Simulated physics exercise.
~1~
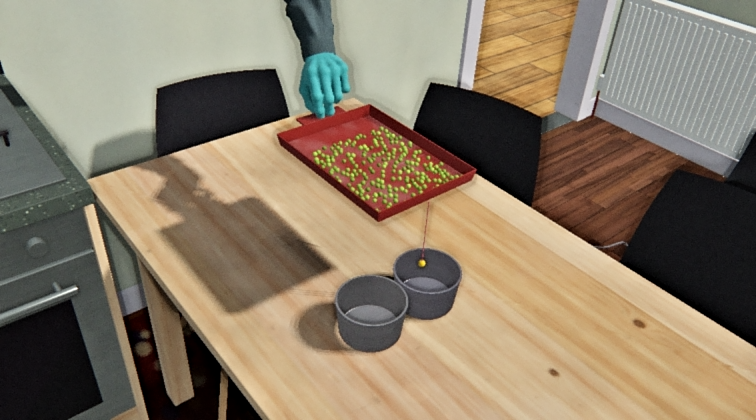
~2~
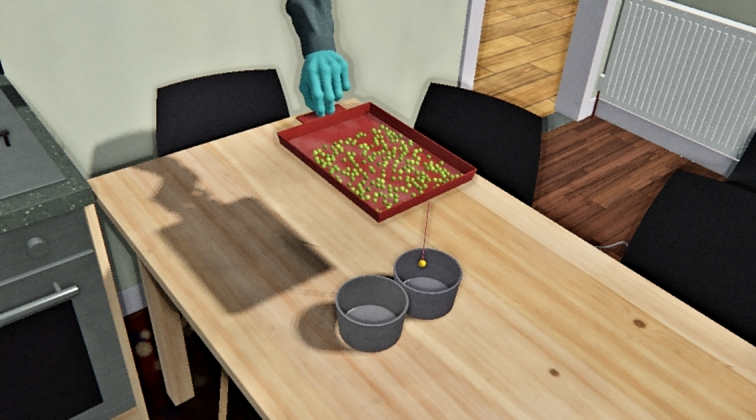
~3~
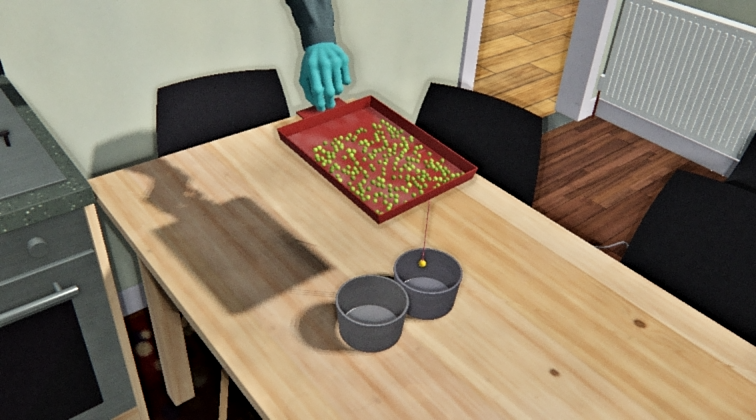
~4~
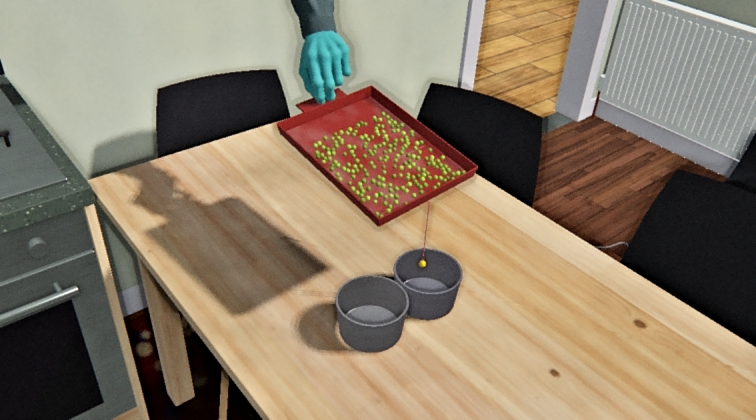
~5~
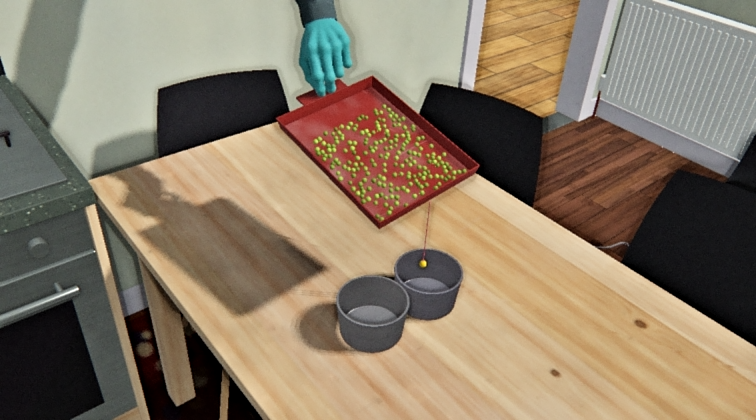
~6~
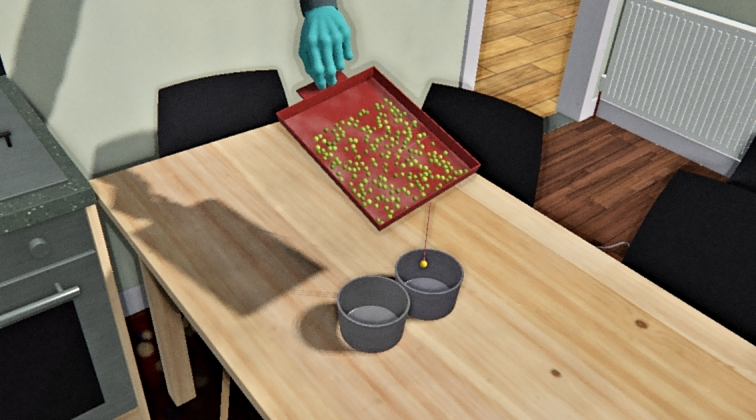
A teal-gloved hand holds a red tray scattered with small green peas above a pale wooden table, seen from above in a kitchen with black chairs and a white radiator. Two grey dishes sit side by side below, a yellow bead hanging on a thread over the right one. The hand slowly raises the tray's handle end, steepening its slope, while the peas shift only slightly.
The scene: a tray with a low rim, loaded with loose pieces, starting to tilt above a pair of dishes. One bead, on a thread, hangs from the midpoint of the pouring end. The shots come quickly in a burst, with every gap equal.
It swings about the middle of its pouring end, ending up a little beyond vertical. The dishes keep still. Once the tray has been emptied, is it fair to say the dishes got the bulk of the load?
Yes, they got more than half.
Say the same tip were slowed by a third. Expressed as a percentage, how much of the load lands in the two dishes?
That works out at about 100 percent.
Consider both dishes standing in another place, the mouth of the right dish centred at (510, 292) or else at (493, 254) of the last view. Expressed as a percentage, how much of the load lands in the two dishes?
Around 0 and then 0 per cent.
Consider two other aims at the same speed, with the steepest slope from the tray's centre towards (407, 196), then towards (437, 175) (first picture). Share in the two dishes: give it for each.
Roughly 50 percent, then 10 percent.
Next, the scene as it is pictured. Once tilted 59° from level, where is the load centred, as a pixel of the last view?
(388, 206).
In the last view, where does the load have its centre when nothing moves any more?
I'd say the middle ends up at about (371, 326).
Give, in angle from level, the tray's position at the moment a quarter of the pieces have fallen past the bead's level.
I'd say close to 100 degrees.
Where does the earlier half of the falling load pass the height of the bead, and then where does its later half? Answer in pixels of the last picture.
Around (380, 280) first; around (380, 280) second.
Just after the last frame, tray tipped steeply; almost all on the tray; just a few in the left dish; just a few in the air.
A moment on, tray tipped right over; the larger part on the tray; roughly a quarter in the left dish; just a few outside both; about a tenth in the air.
Further on, tray tipped past a quarter turn; almost all in the left dish; just a few in the right dish; just a few outside both.
When it is over, tray tipped past a quarter turn; almost all in the left dish; just a few in the right dish; just a few outside both.
